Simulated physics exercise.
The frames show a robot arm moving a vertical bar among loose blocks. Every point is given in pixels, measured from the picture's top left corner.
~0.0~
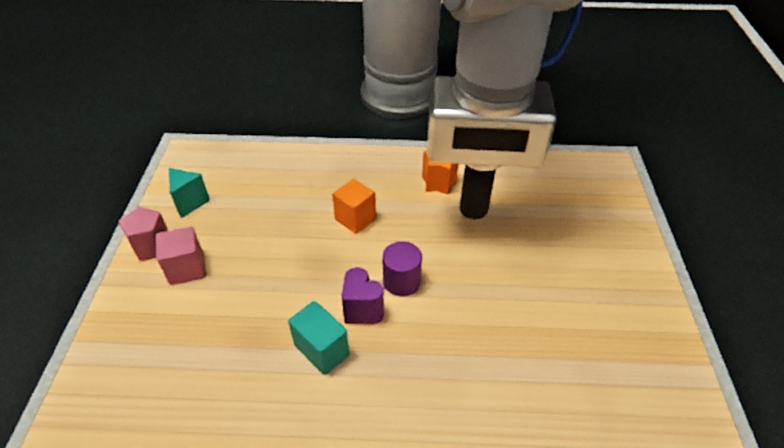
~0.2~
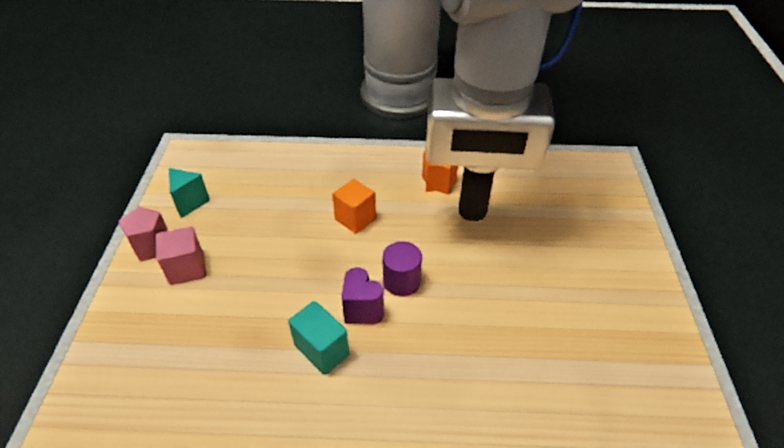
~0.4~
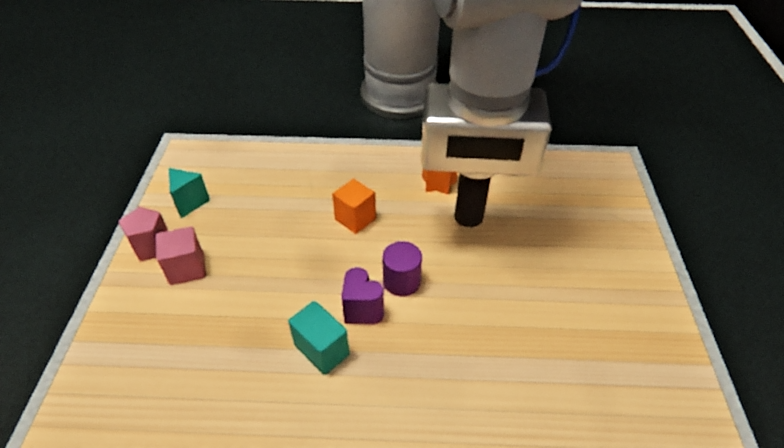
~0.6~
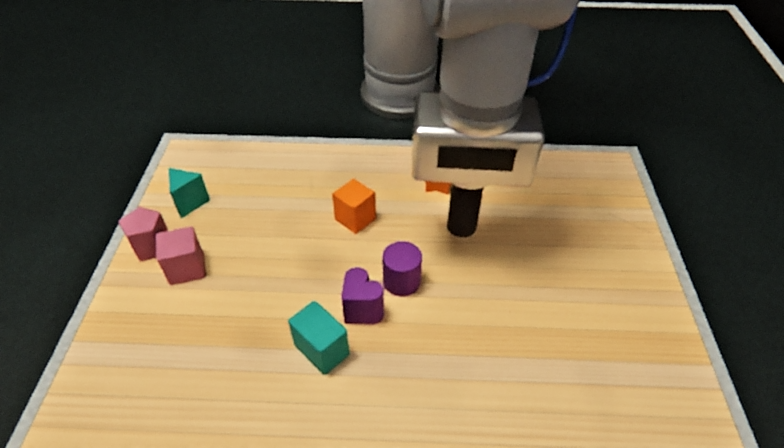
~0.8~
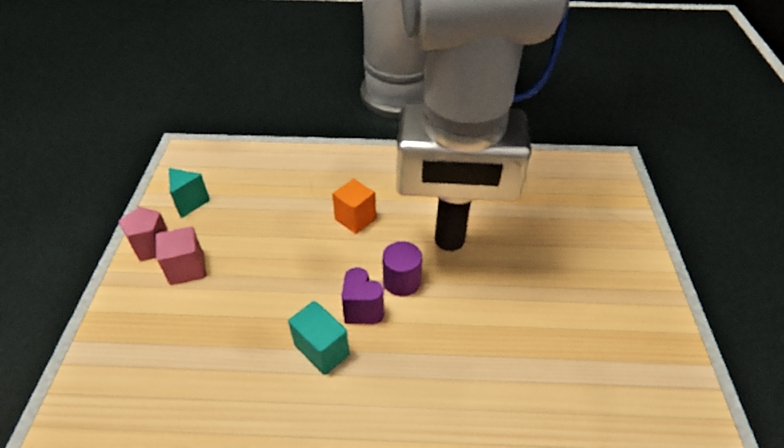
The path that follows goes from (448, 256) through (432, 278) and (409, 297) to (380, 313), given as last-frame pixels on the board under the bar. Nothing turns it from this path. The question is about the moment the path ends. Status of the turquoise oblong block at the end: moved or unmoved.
My prediction: It remains in place.
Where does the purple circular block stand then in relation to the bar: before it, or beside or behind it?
Left aside or behind.
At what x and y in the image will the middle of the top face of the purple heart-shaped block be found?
It comes to (338, 291).
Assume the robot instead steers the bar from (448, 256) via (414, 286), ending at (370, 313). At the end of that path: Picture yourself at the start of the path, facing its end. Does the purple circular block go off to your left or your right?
To the right.
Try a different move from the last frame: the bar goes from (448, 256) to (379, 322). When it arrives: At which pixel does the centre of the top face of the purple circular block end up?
The centre of its top face lies at (361, 268).
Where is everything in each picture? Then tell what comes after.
The first picture shows bar's lower end at (474, 209); turquoise oblong block at (317, 325); purple heart-shaped block at (360, 285); purple circular block at (402, 255).
The second picture shows bar at (472, 211); blocks still.
The third picture shows bar at (469, 217); blocks still.
The fourth picture shows bar at (462, 227); blocks still.
The fifth picture shows bar at (450, 240); turquoise oblong block at (317, 325); purple heart-shaped block at (360, 285); purple circular block at (402, 255).
What follows on the original path. One third of the way, bar at (433, 263); purple circular block at (398, 257).
Two thirds of the way, bar at (409, 282); purple heart-shaped block at (353, 288), turned 15° anticlockwise; purple circular block at (374, 263).
At the end, bar at (380, 298); turquoise oblong block still; purple heart-shaped block at (338, 291), turned 15° anticlockwise; purple circular block at (362, 262).
